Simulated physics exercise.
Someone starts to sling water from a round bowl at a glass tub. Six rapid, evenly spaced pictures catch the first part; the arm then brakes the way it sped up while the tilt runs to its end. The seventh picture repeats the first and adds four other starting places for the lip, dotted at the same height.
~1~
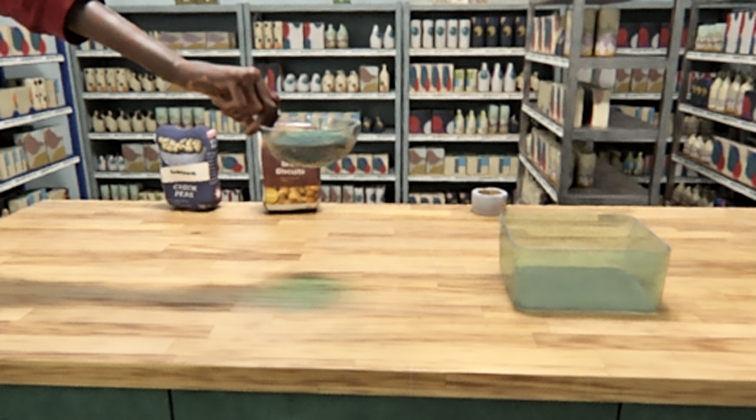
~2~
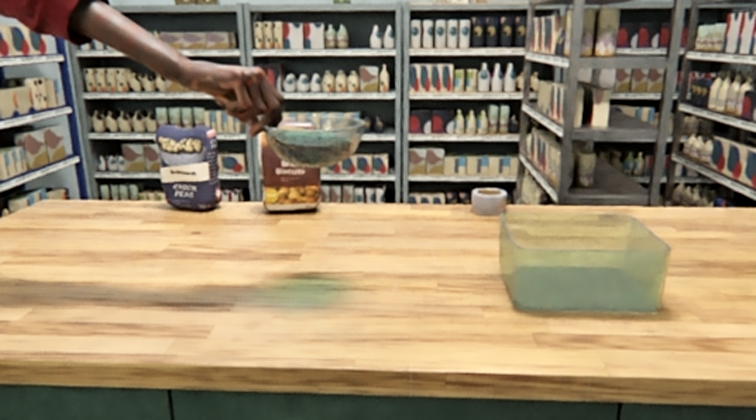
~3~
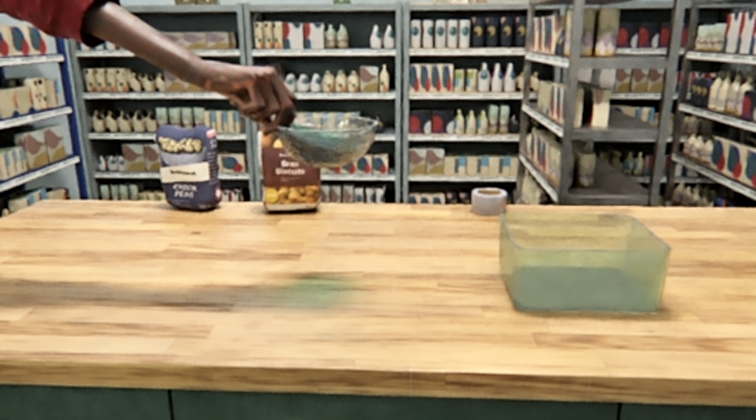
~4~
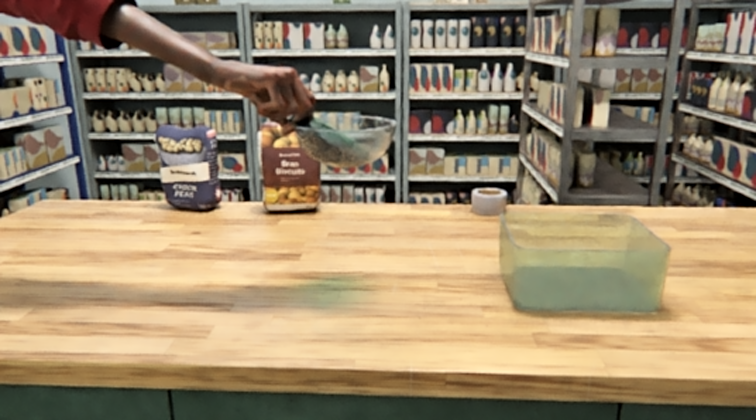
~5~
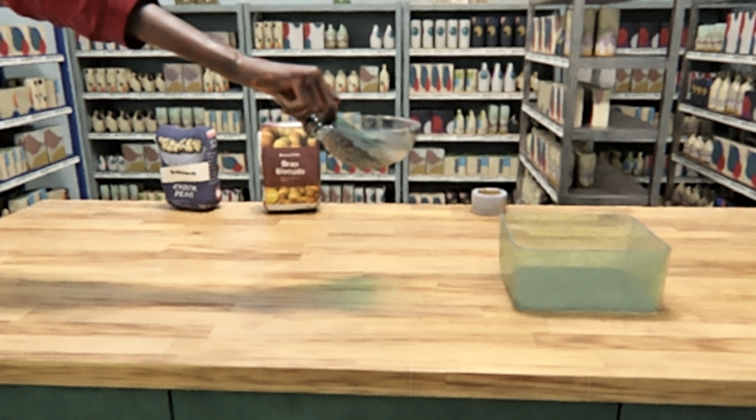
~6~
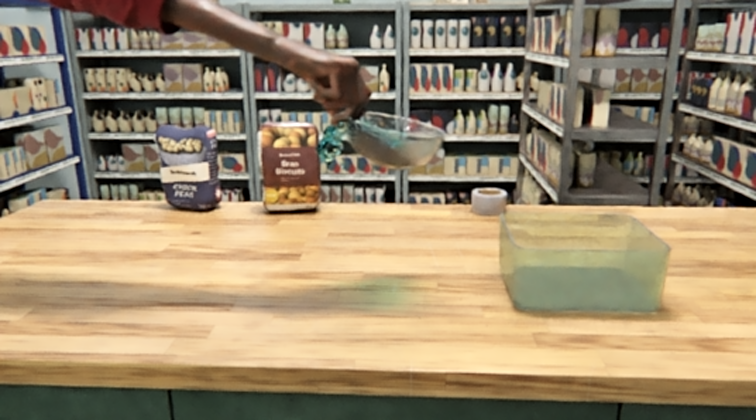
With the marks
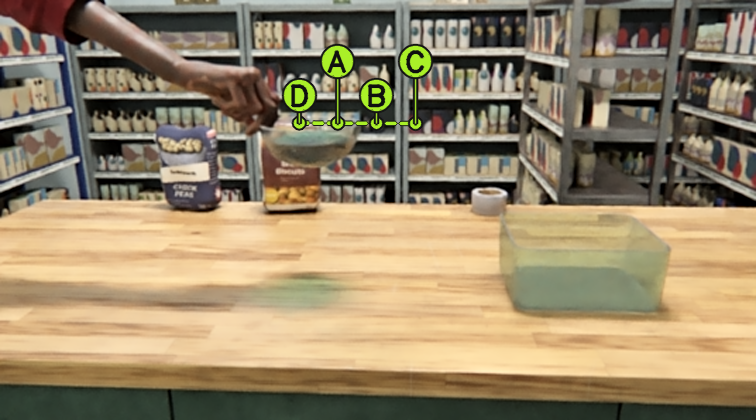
The clip opens with a hand holding a round glass bowl of blue-green water above a wooden counter, left of a glass tub and before stocked shelves. The arm moves the bowl rightward, water slops over its left rim, and finally the bowl tilts slightly.
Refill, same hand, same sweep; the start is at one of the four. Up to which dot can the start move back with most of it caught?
The answer is spot A.
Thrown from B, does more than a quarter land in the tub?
Yes.
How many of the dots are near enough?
Three of them.
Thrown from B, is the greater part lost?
No.
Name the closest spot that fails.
Here it is spot D.
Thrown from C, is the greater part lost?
No, that is safe.
On the marked copy, A at (337, 123); B at (376, 123); C at (415, 123); D at (299, 123).
For spot A, about 69 % lands in the tub, 25 % falls short and 6 % goes beside or beyond.
For spot B, about 80 % lands in the tub, 15 % falls short and 6 % goes beside or beyond.
For spot C, about 68 % lands in the tub, 12 % falls short and 20 % goes beside or beyond.
For spot D, about 37 % lands in the tub, 57 % falls short and 6 % goes beside or beyond.
